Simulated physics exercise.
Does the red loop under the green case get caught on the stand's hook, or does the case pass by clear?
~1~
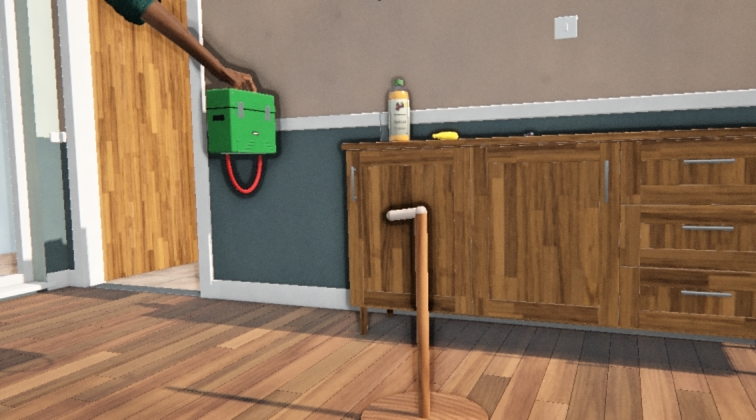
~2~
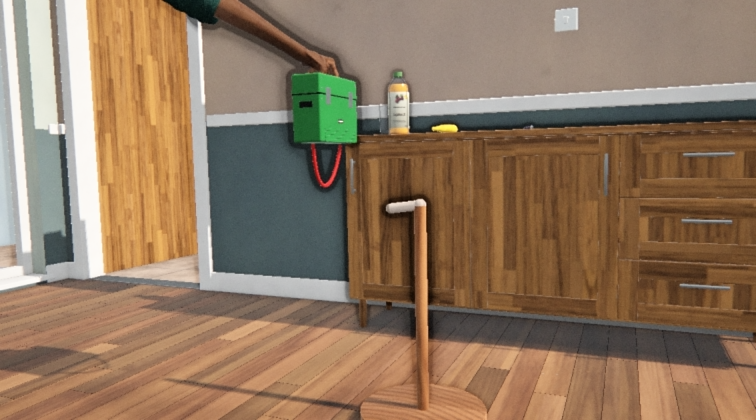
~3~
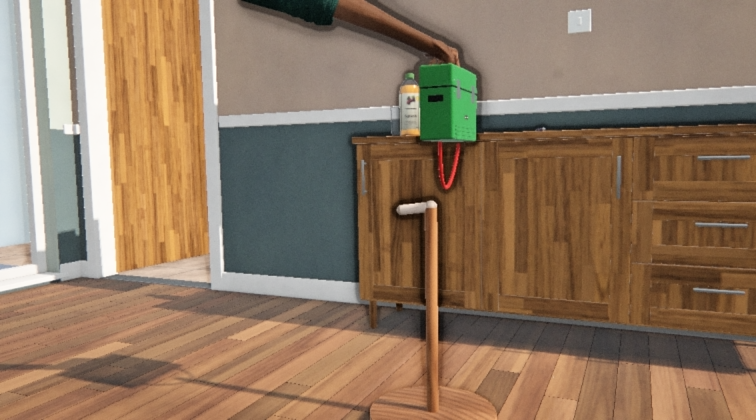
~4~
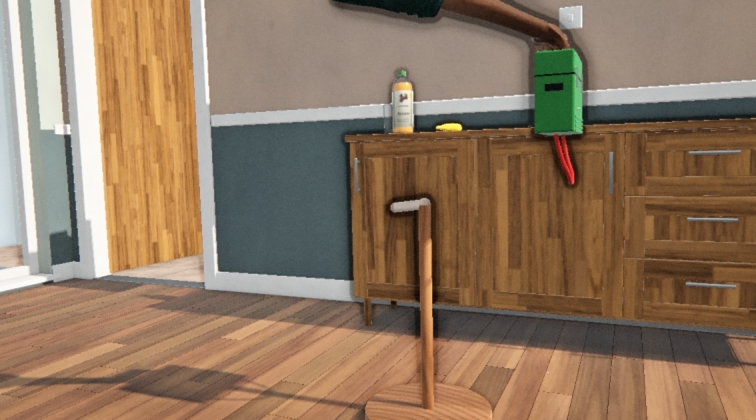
The case passes by clear. The hand carries it on to the right with the red loop still hanging free, and the stand is left where it was.
